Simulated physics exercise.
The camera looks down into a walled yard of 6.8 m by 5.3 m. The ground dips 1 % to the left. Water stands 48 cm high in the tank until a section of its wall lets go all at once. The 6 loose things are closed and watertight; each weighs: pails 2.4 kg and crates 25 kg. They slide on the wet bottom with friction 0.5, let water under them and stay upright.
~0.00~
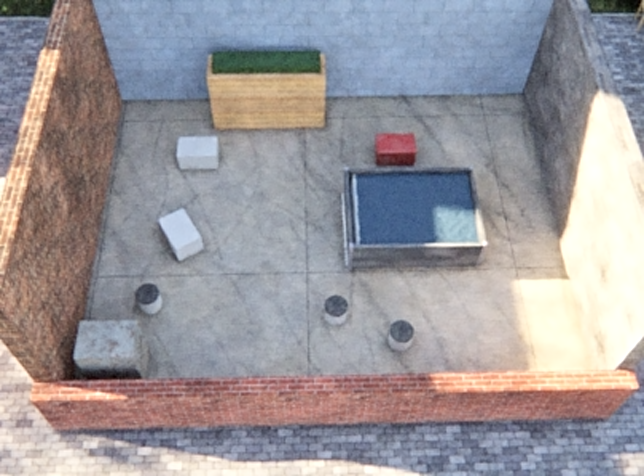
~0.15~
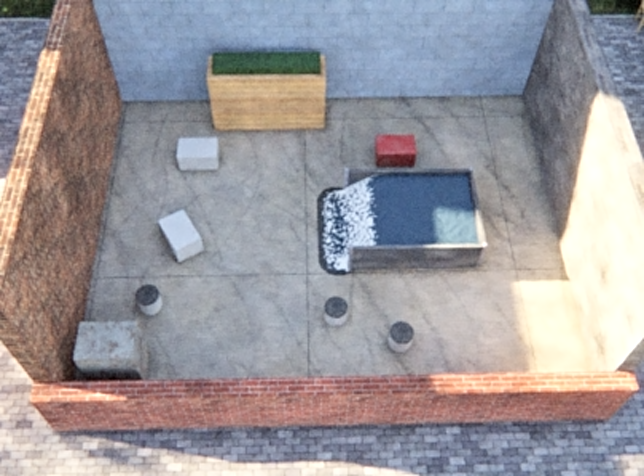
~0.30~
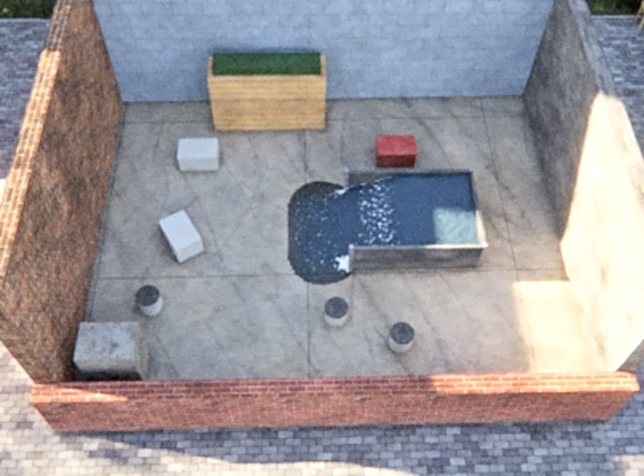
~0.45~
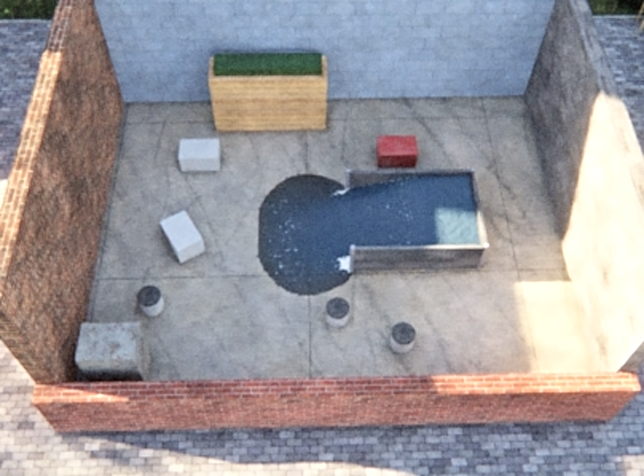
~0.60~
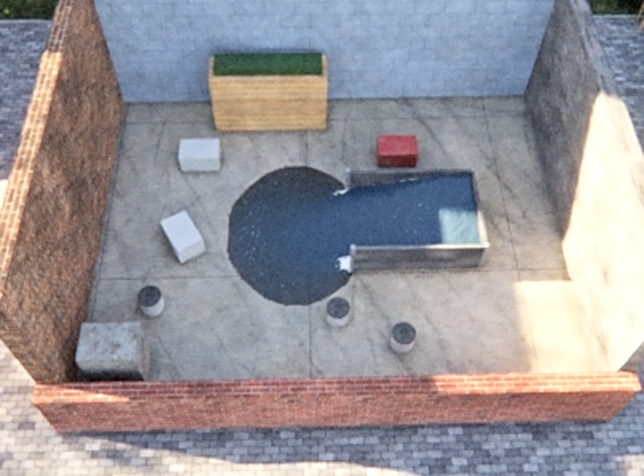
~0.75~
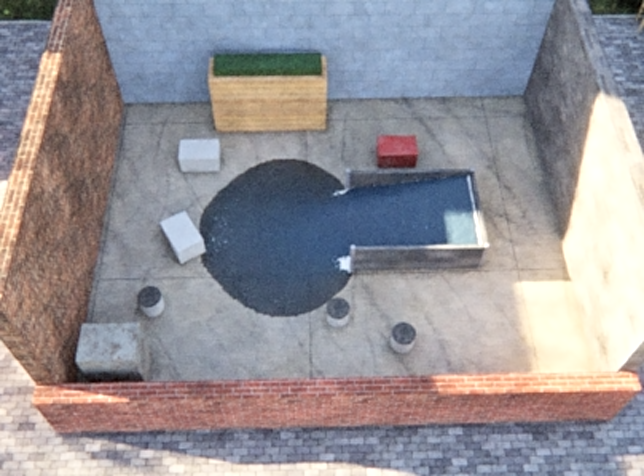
The clip opens on a walled yard with a full rectangular tank of water, a red crate, pale blocks and small round pails. The tank's left side opens and water pours out leftward in white froth, then spreads across the floor in a widening dark, rounded pool that reaches a pale block.
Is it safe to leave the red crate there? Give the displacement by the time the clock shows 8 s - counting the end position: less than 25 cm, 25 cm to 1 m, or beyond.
The red crate barely shifts.
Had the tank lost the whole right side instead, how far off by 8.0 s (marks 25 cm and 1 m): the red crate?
Then the red crate holds its place.
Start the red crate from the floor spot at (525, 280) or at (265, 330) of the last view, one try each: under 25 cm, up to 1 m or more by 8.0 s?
In that order: It stays put; it barely shifts.
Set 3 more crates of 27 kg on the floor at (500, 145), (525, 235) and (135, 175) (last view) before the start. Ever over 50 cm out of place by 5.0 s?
In that order: Under, short of it, past it.
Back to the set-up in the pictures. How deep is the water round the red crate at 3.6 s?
Roughly 0 cm.
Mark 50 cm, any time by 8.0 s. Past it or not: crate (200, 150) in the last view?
Answer: Less.
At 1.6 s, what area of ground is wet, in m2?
Some 14 m2.
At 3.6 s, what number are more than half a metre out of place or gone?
2 of them.
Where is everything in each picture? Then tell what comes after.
The red crate at (396, 143), on the bottom; 2.3 m2 under water; 0 of 6 have shifted, in the first picture.
The red crate at (396, 144) rests on the ground; water covers 2.9 m2; 0 of 6 have shifted, in the second picture.
The red crate at (397, 145), on the bottom; 3.7 m2 under water; 0 of 6 have shifted, in the third picture.
The red crate at (398, 145), on the bottom; water covers 4.7 m2; 0 of 6 have shifted, in the fourth picture.
The red crate at (398, 145), on the bottom; 5.9 m2 under water; 0 of 6 have shifted, in the fifth picture.
The red crate at (398, 145) rests on the ground; 7.1 m2 under water; 0 of 6 have shifted, in the sixth picture.
After 1.6 s the red crate is near (398, 145), 0.0 m from its start, aground; 0 afloat.
After 3.6 s the red crate is near (398, 145), 0.0 m from its start, aground; 2 afloat.
After 5.6 s the red crate is near (398, 145), 0.0 m from its start, aground; 1 afloat.
After 8.0 s the red crate is near (398, 145), 0.0 m from its start, aground; 1 afloat.
